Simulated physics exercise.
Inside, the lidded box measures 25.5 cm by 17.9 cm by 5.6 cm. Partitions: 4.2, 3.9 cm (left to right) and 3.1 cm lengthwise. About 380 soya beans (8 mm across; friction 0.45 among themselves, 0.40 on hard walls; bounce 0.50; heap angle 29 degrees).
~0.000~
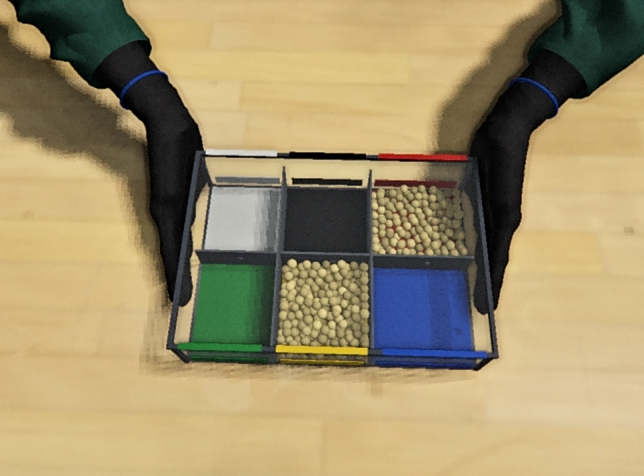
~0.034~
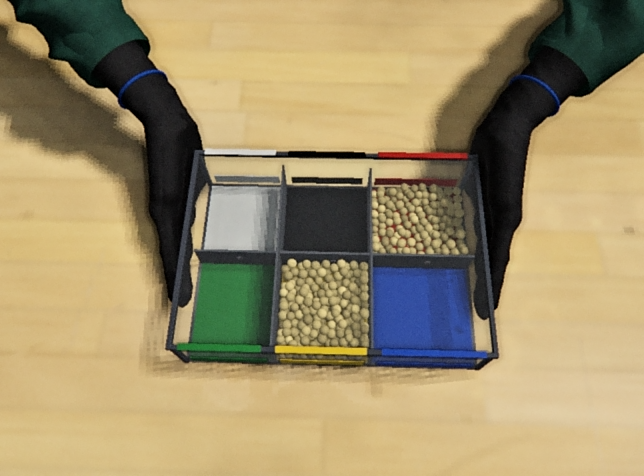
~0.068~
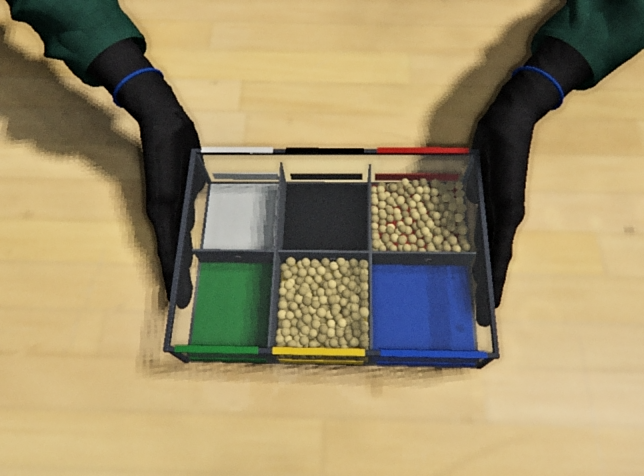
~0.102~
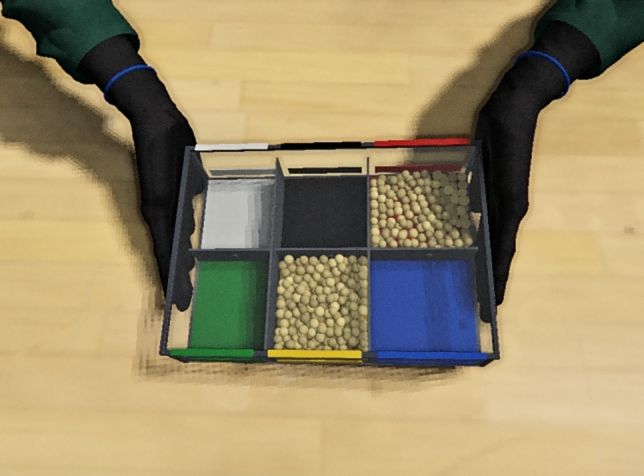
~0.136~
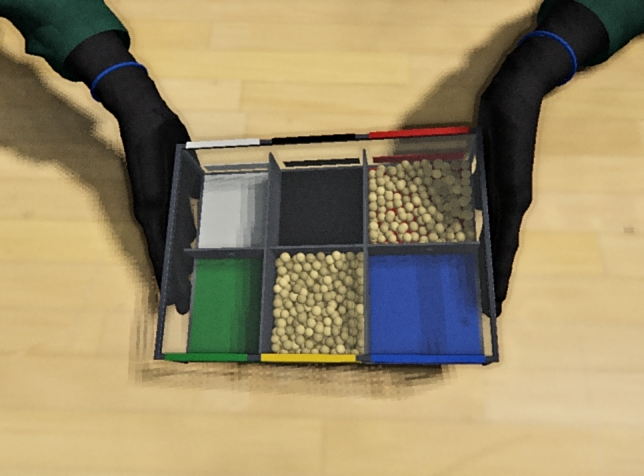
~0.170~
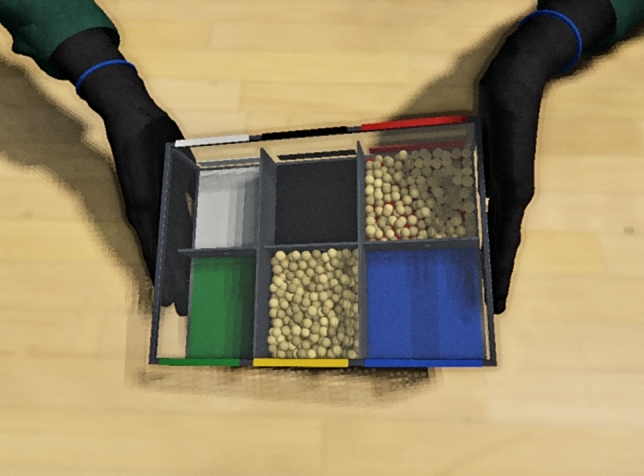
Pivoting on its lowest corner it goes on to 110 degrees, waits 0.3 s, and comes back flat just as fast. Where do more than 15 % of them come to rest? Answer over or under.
Red compartment: Under; blue compartment: Under; green compartment: Under; yellow compartment: Over; white compartment: Under; black compartment: Under.
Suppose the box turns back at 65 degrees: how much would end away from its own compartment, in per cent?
About 20 per cent.
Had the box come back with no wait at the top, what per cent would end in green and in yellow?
Then: Green 10; yellow 80.
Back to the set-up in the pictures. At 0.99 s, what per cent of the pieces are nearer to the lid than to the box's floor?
Roughly 70 per cent.
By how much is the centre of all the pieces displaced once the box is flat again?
Some 7.0 cm.
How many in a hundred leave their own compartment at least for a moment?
About 50 per cent.
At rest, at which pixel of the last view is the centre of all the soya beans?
Near (313, 328).
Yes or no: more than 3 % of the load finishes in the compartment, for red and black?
Red no, black no.
After 0.99 s, tilt 110 degrees; red 10 %, blue 10 %, green 5 %, yellow 75 %.
After 1.53 s, tilt 60 degrees; blue 10 %, green 10 %, yellow 85 %.
Then, at 2.13 s, tilt 0 degrees; blue 5 %, green 10 %, yellow 85 %.
At rest (2.6 s), red 0 %, blue 5 %, green 10 %, yellow 85 %, white 0 %, black 0 %.
